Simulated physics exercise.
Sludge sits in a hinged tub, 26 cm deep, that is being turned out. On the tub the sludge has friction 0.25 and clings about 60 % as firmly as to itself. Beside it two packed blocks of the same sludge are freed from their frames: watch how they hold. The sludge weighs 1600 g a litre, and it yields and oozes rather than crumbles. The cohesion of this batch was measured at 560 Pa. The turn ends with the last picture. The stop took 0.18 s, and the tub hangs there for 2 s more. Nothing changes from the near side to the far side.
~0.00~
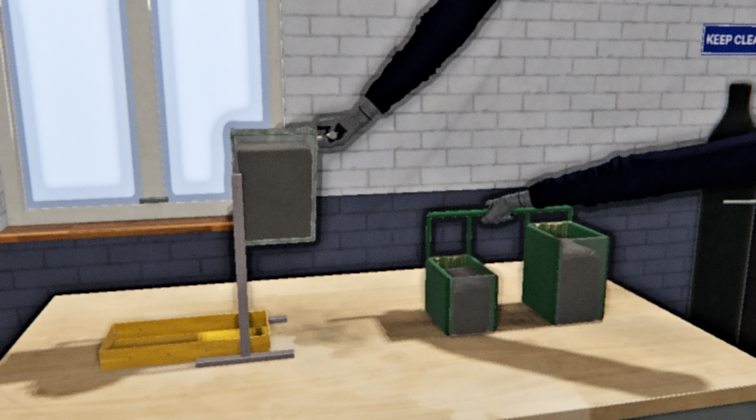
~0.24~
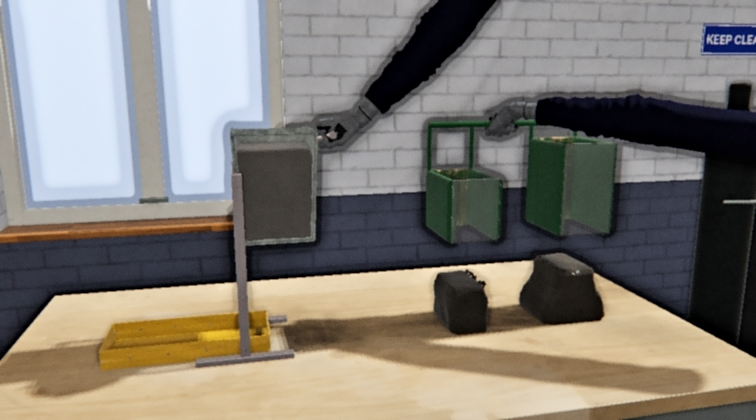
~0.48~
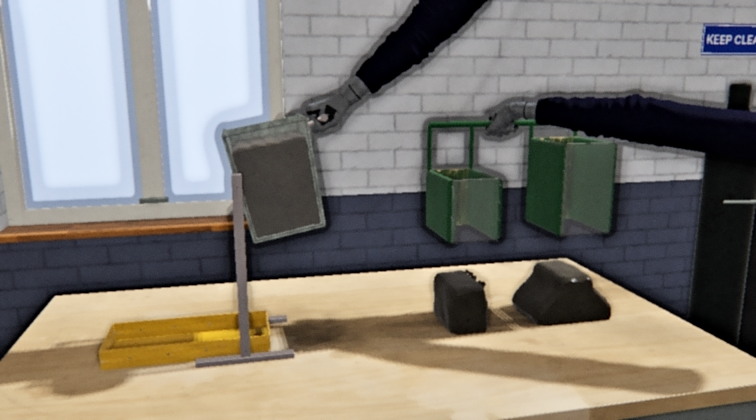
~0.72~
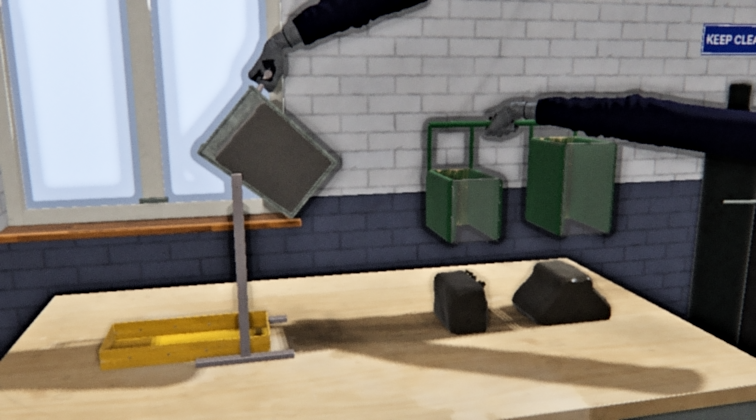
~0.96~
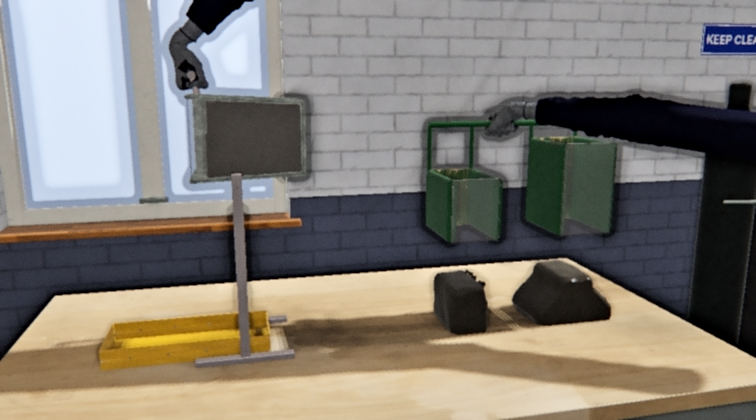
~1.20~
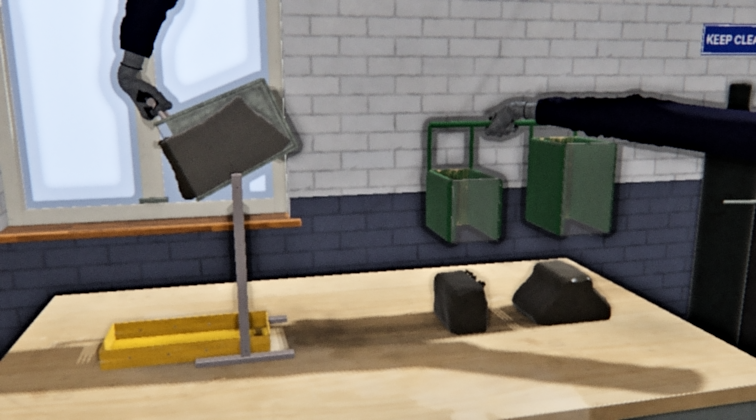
Two joined green moulds rise from the table in a gloved hand, leaving two dark blocks of sludge, the taller right one slumping and spreading noticeably more. Another hand then swings a clear tub leftward over its stand until it tilts mouth-down, the sludge inside shifting toward the lowered rim.
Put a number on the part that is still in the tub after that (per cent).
Close to 0 per cent.
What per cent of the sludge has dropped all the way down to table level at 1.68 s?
About 80 %.
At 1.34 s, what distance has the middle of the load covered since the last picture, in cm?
Roughly 10 cm.
After 1.34 s, the tub is at 115 degrees and holds 56 %.
After 1.51 s, the tub is at 115 degrees and holds 11 %.
After 1.68 s, the tub is at 115 degrees and holds 0 %.
After 1.85 s, the tub is at 115 degrees and holds 0 %.
After 3.20 s, the tub is at 115 degrees and holds 0 %.
